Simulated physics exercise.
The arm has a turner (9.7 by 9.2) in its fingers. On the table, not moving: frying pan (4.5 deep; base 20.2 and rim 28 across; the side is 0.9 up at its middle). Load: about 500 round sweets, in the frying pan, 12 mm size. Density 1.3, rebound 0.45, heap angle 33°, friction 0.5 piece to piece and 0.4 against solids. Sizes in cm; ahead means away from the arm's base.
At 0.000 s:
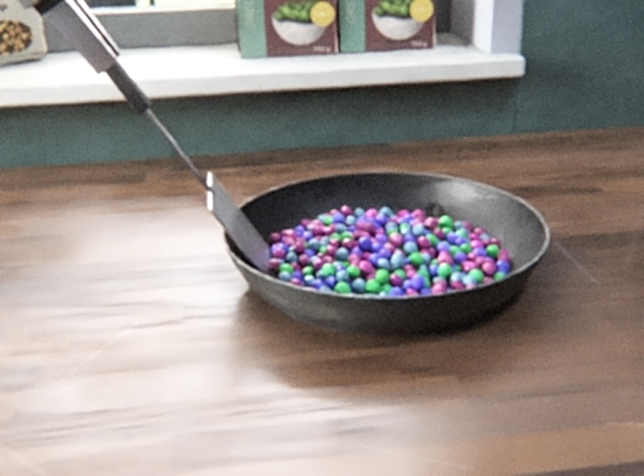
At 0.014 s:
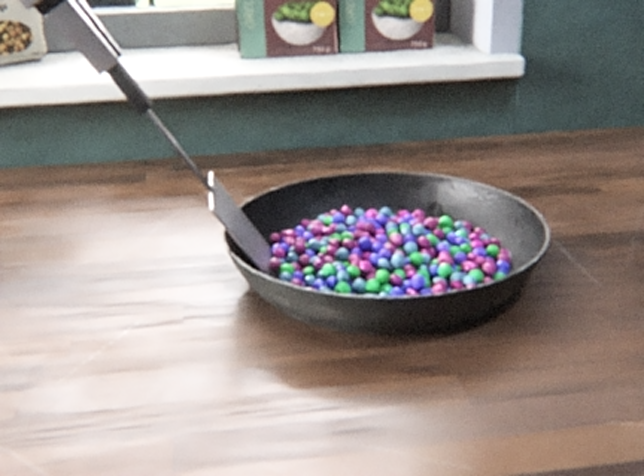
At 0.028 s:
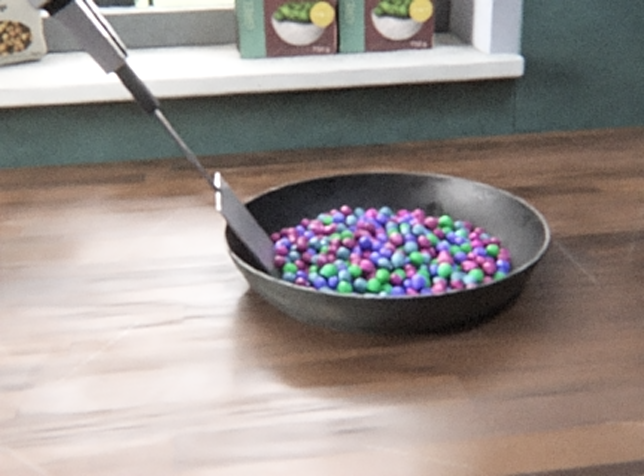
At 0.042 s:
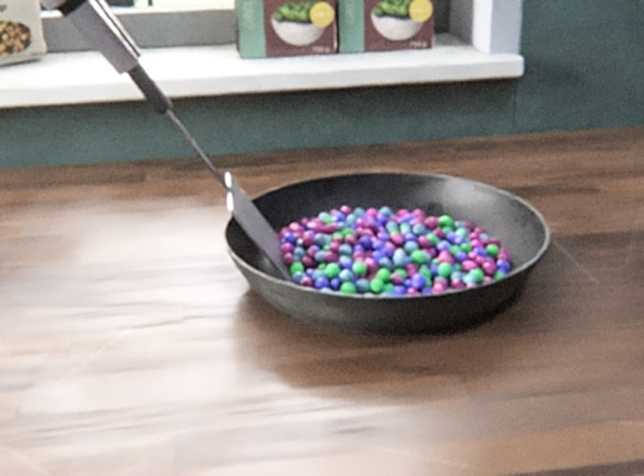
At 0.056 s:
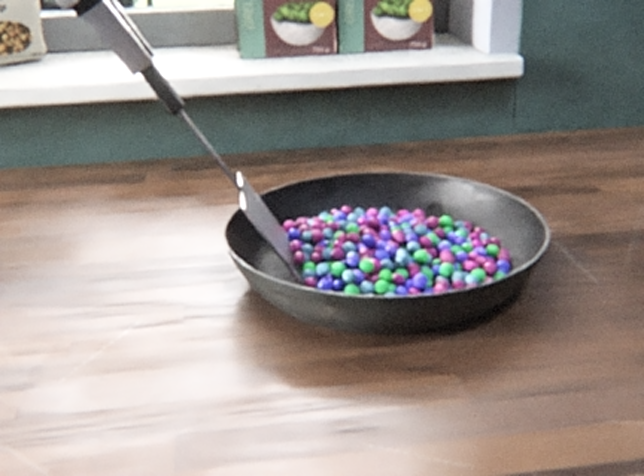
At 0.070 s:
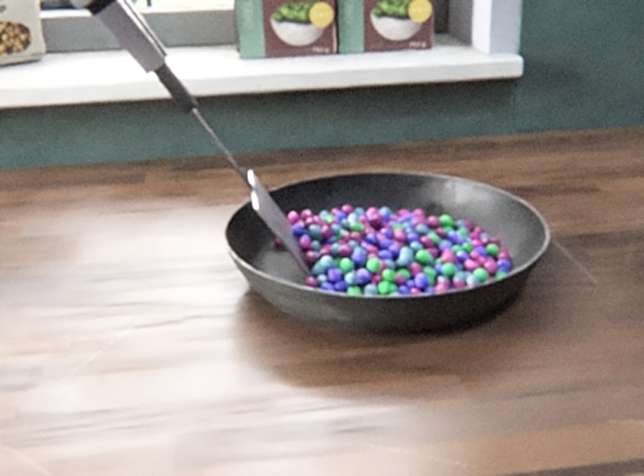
A robotic arm slides a turner rightward through colourful round sweets in a frying pan.
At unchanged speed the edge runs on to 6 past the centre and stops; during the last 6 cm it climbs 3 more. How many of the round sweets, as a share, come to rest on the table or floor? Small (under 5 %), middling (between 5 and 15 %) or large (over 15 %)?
Share on the table or floor: Small (under 5 %).
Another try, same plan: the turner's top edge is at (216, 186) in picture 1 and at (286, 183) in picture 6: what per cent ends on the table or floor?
About 15 per cent.
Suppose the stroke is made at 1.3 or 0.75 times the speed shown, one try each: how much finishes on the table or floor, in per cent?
About 10 and 0 per cent.
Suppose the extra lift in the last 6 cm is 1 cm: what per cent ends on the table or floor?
About 0 per cent.
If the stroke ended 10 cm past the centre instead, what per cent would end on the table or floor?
In that case some 20 per cent.
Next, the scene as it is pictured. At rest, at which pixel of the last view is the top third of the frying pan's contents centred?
Around (484, 231).
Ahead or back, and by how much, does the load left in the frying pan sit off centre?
About 4.5 cm ahead.
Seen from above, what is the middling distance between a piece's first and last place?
Roughly 3 cm.
After 0.13 s, sloping 58°, highest piece 5 above the table; 497 in the frying pan.
After 0.19 s, sloping 58°, highest piece 6 above the table; 497 in the frying pan.
After 0.42 s, sloping 58°, highest piece 5 above the table; 487 in the frying pan, 8 on the table or floor, 2 on the blade or in flight.
After 1.47 s, sloping 58°, highest piece 5 above the table; 487 in the frying pan, 10 on the table or floor.
At rest, 487 in the frying pan, 10 on the table or floor. That is 2 % on the table or floor.
